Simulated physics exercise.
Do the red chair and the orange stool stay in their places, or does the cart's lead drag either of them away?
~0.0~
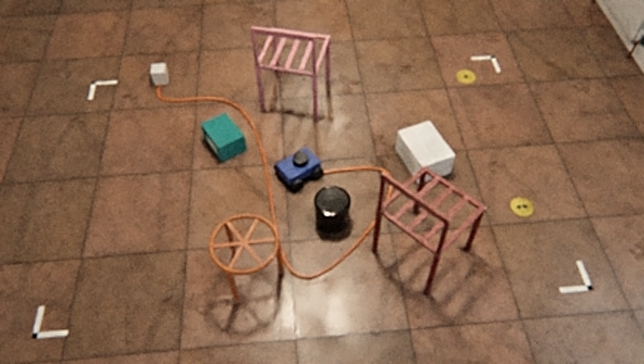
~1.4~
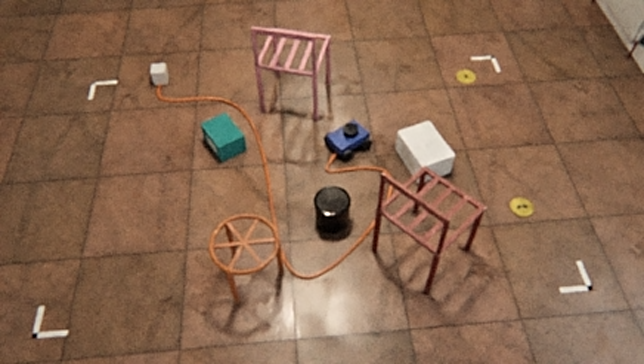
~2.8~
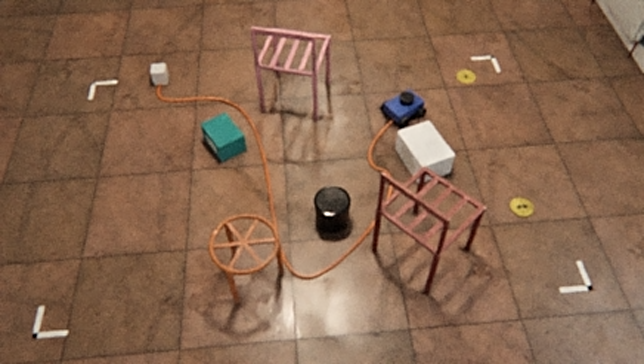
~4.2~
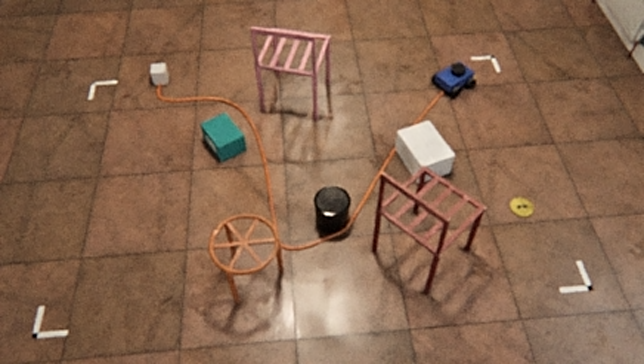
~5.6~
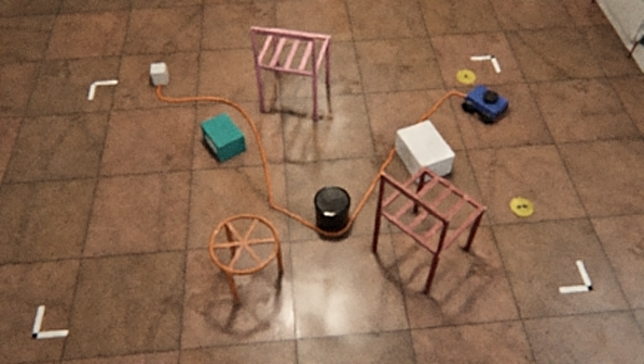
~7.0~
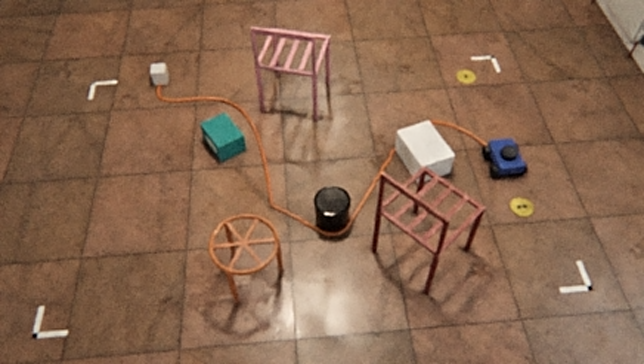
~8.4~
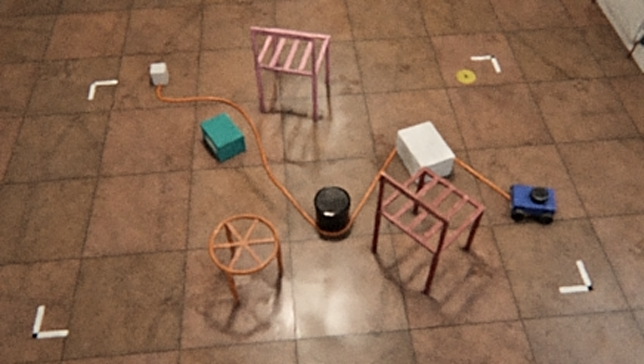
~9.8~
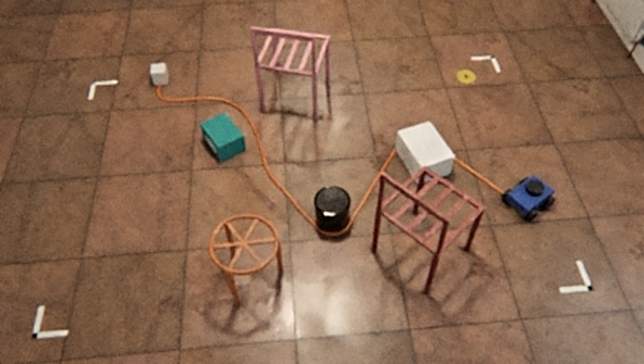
Both the red chair and the orange stool stay where they were. The lead does not drag either one away.
